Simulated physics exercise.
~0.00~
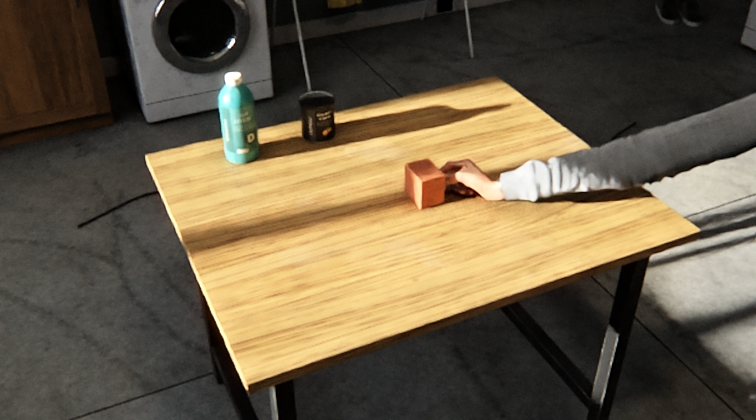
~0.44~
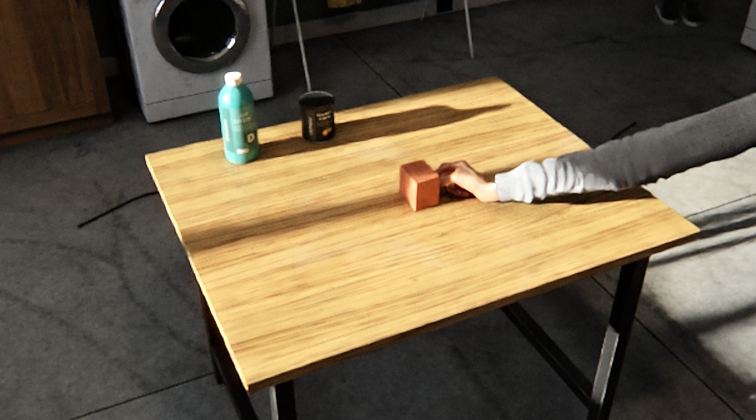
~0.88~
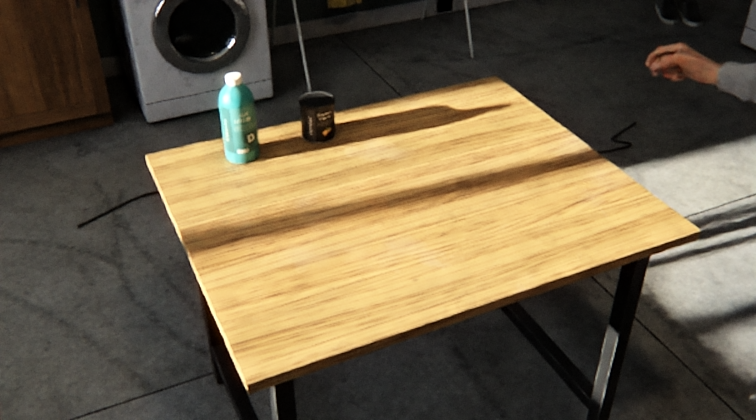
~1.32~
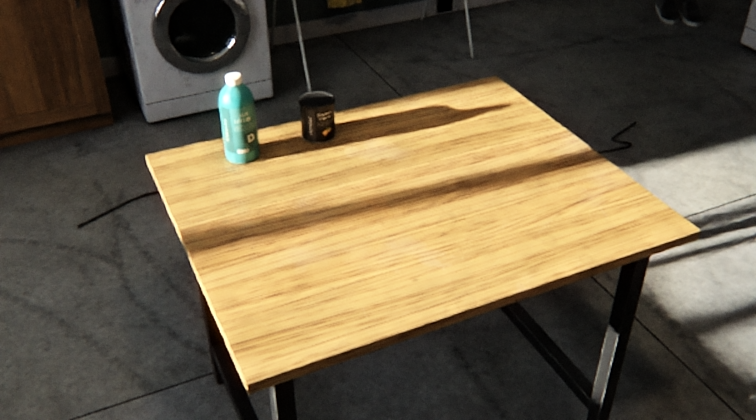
Orange block pushed left across a wooden table by a hand, then gone from the tabletop as the hand withdraws.
